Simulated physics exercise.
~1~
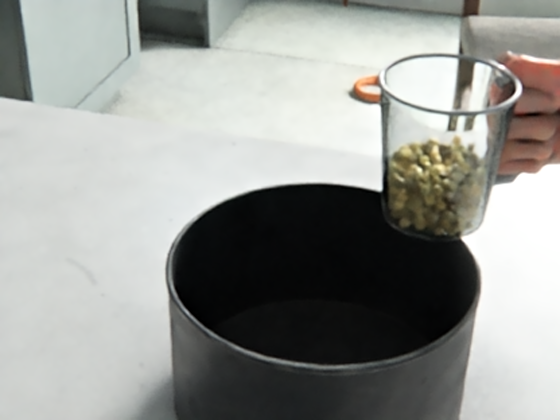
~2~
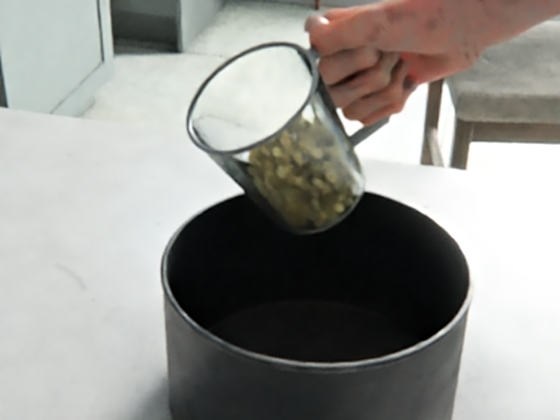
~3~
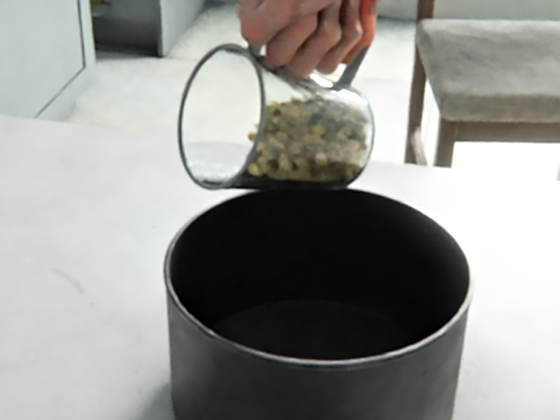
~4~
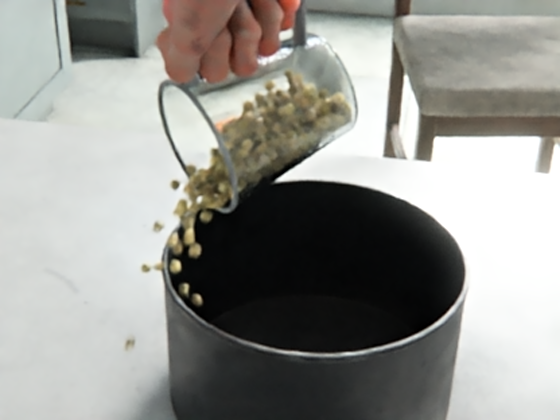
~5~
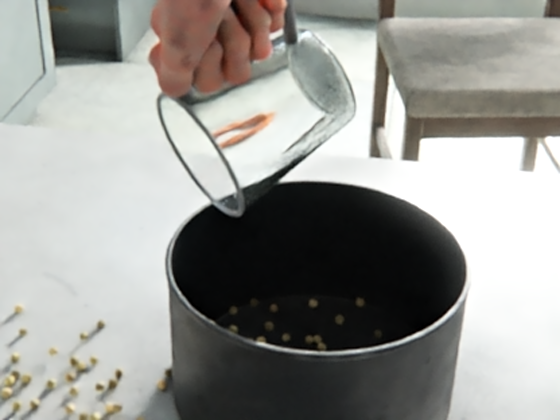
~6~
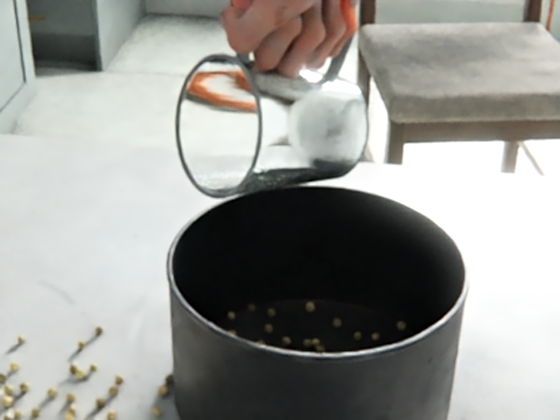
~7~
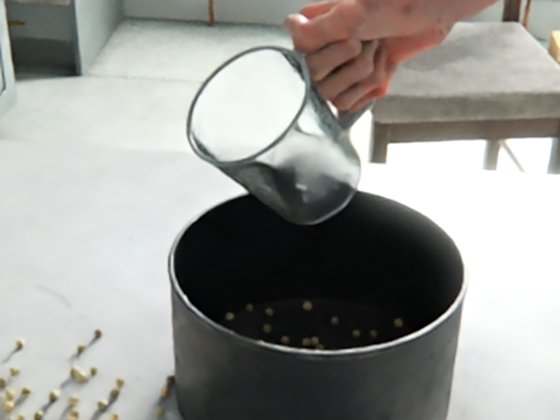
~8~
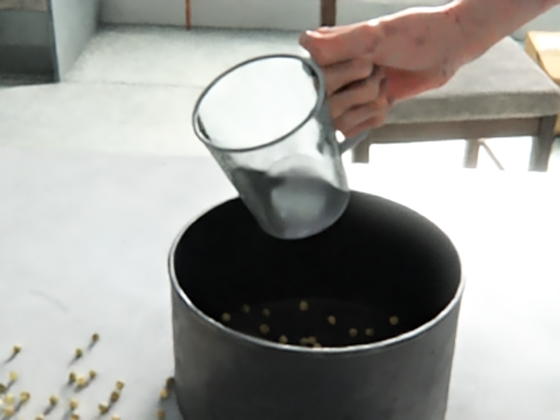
A hand holding a clear glass cup of small yellowish-green beans tips it over a wide, dark grey pot on a pale table, seen from slightly above with a grey chair and light floor behind. The cup starts nearly upright at the upper right, then moves left and leans until it lies on its side above the rim. The beans pour from its mouth, some dropping into the pot and others spilling past its left side onto the table. Once emptied, the cup gradually turns back up, still leaning, leaving beans in the pot and scattered at the lower left.
